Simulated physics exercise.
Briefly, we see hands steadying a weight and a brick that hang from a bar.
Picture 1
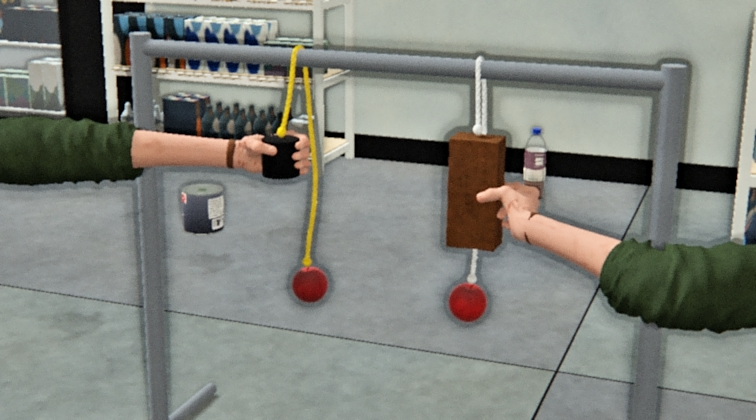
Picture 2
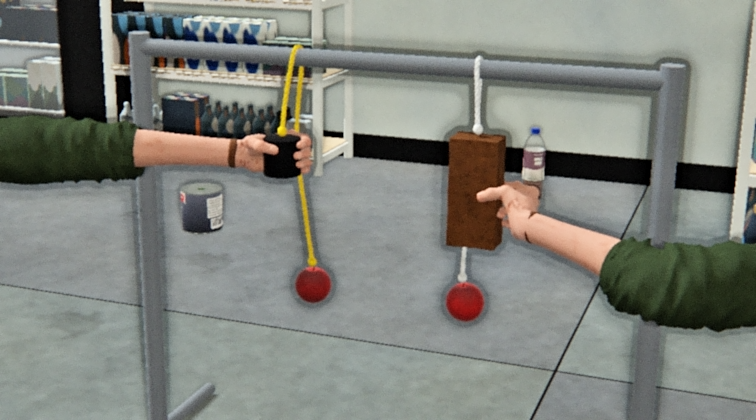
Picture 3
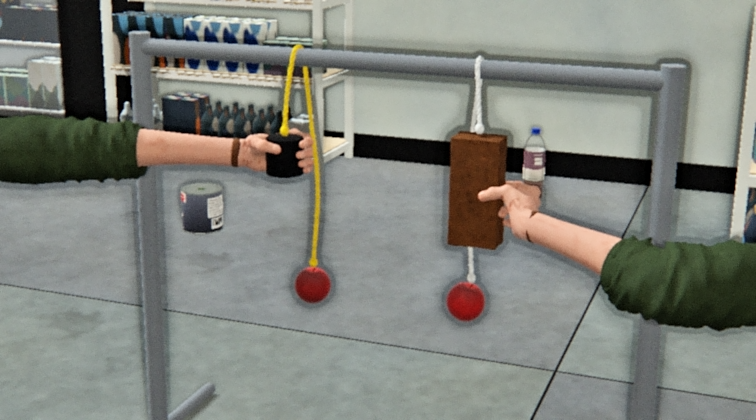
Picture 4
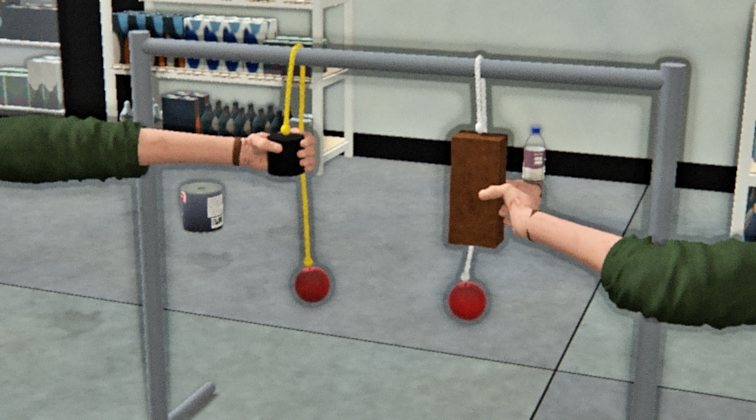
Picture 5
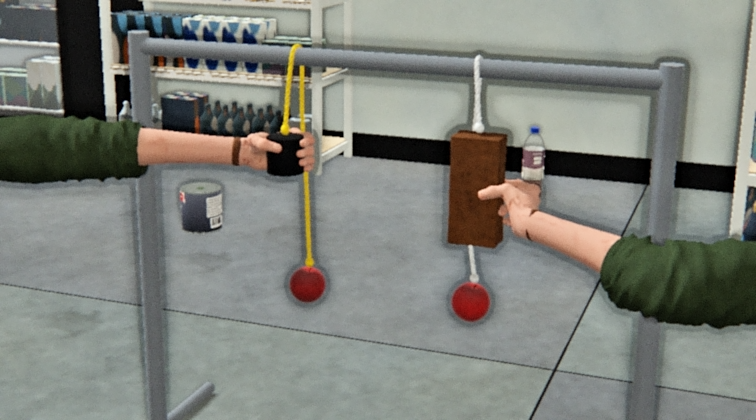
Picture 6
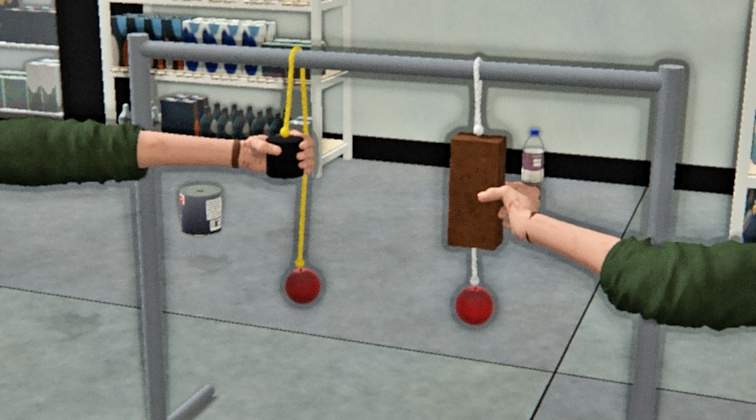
Two red balls swaying slightly on yellow and white cords hung from a grey rail, hands steadying a black object and brown block.
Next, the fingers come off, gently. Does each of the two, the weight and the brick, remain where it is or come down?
As I see it, the weight falls; the brick falls.
Then, 0.42 s past the final frame, weight dropping near (291, 349); brick dropping near (468, 382).
Then, 0.74 s past the final frame, weight on the floor; brick on the floor.
When it is over, weight on the floor; brick on the floor. The weight pulls its rope through and the brick runs down to the floor.
